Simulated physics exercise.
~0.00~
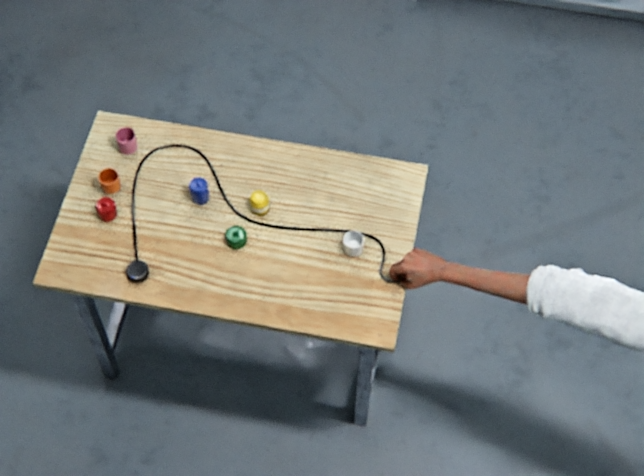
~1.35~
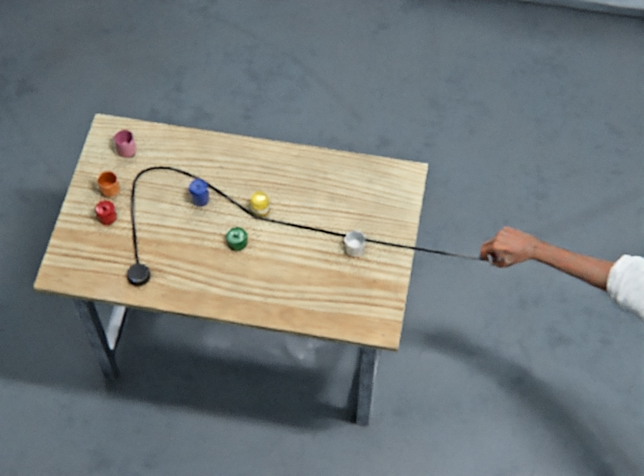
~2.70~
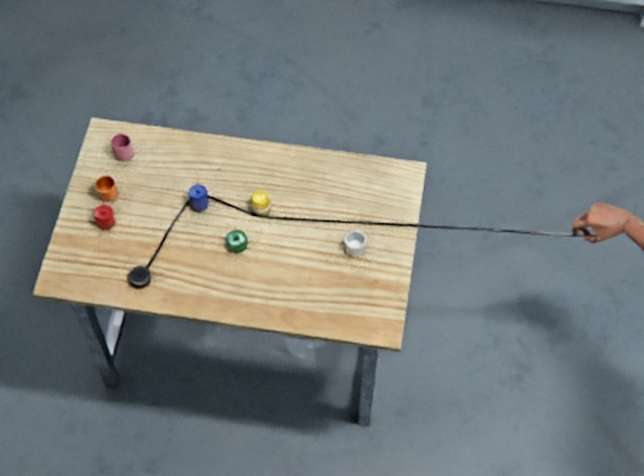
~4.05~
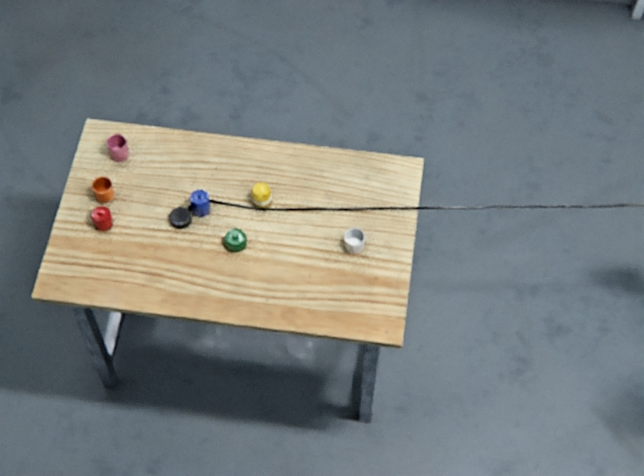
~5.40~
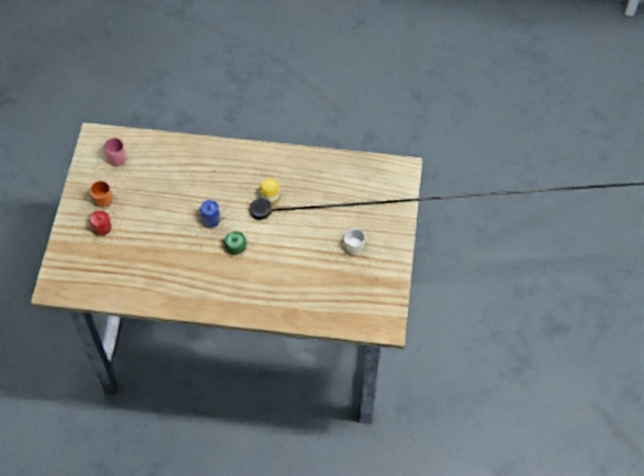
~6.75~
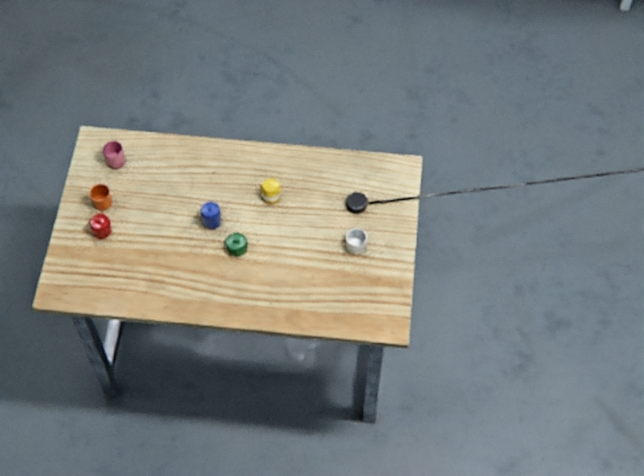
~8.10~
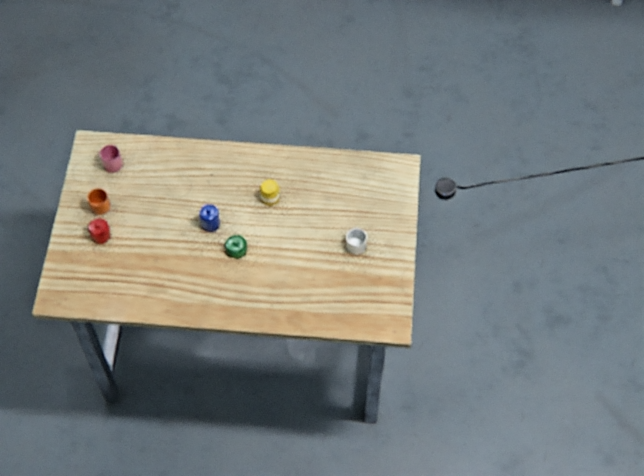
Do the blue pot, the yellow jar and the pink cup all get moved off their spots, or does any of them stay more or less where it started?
The pink cup stays more or less where it started. The blue pot and the yellow jar are each shifted a moderate way, but both remain on the table.
